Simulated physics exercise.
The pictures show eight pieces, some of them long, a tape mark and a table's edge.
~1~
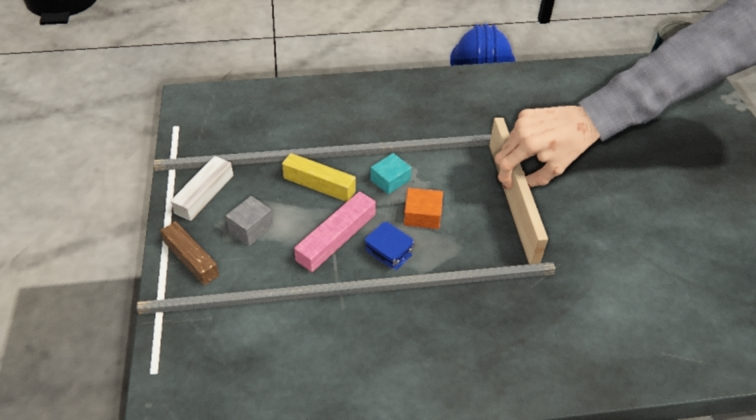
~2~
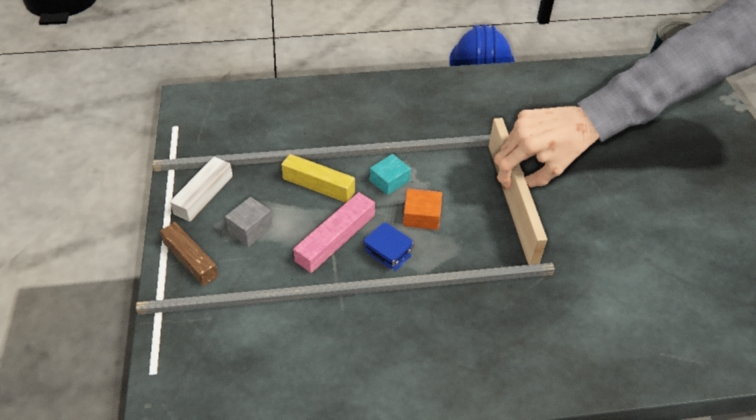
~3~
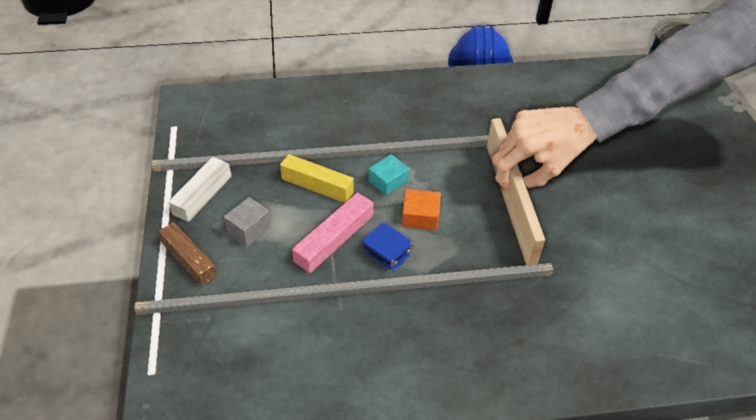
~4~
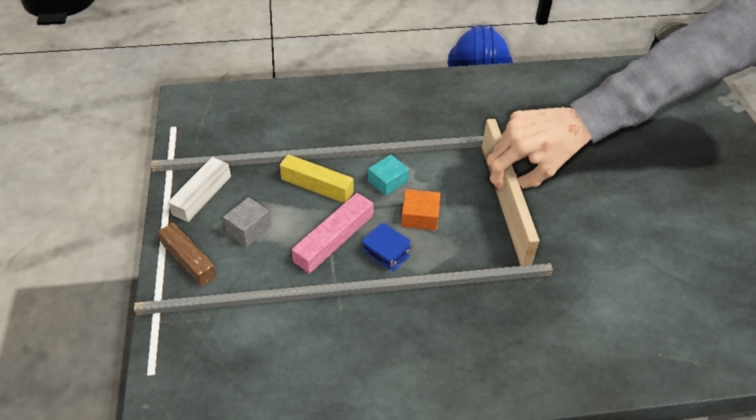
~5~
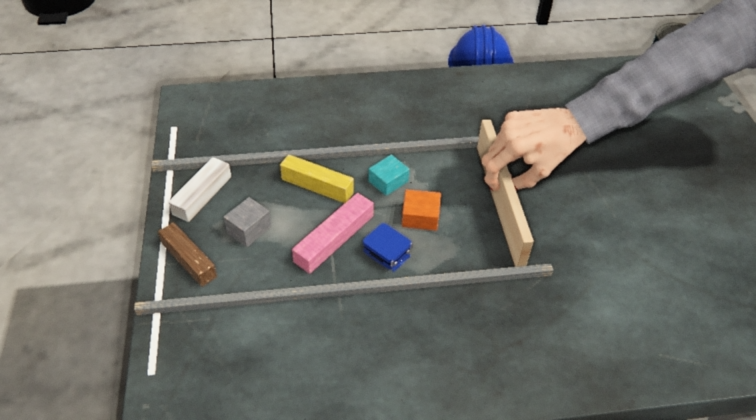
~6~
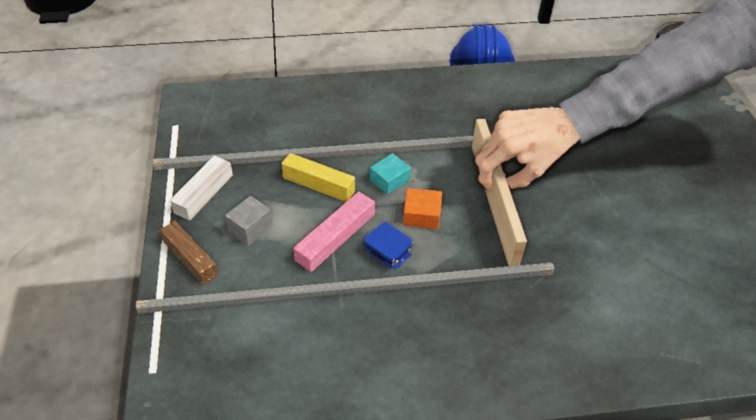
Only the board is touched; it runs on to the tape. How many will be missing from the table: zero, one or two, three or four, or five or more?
In the end the number that fall off is five or more.
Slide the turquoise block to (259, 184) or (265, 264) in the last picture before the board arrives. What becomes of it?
In that order, it comes down; drops off.
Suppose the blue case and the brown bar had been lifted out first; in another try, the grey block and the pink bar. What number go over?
The counts: 4 and 3.
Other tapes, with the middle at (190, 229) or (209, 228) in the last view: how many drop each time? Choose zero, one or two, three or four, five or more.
For each place: Three to four; 3 or 4.
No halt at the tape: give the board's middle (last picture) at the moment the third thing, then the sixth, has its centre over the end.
About (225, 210), then (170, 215).
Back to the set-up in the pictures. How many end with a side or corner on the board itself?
The number is 2.
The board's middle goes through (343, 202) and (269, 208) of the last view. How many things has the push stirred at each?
5 and 8.
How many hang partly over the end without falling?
The number is 2.
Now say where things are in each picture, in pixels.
The first frame shows brown bar (189, 253); white stick (203, 188); grey block (250, 221); board (516, 188); tape (167, 232).
The second frame shows white stick (202, 189); turquoise block (390, 174).
The third frame shows grey block (248, 222); pink bar (334, 231).
The fourth frame shows brown bar (187, 254); blue case (387, 248).
The fifth frame shows white stick (201, 189); board (502, 190).
The sixth frame shows brown bar (189, 252); white stick (202, 187); grey block (249, 221); board (496, 190); tape (166, 231).
A little later, none off yet; brown bar at rest near (189, 252); white stick at rest near (202, 187); grey block at rest near (249, 221).
Next, none off yet; brown bar shifted a little near (170, 252); white stick shifted a little near (184, 188); grey block shifted about its own width near (193, 226).
When it is over, the number that fall off is five or more; down, blue case, pink bar, yellow bar, grey block, white stick and brown bar.
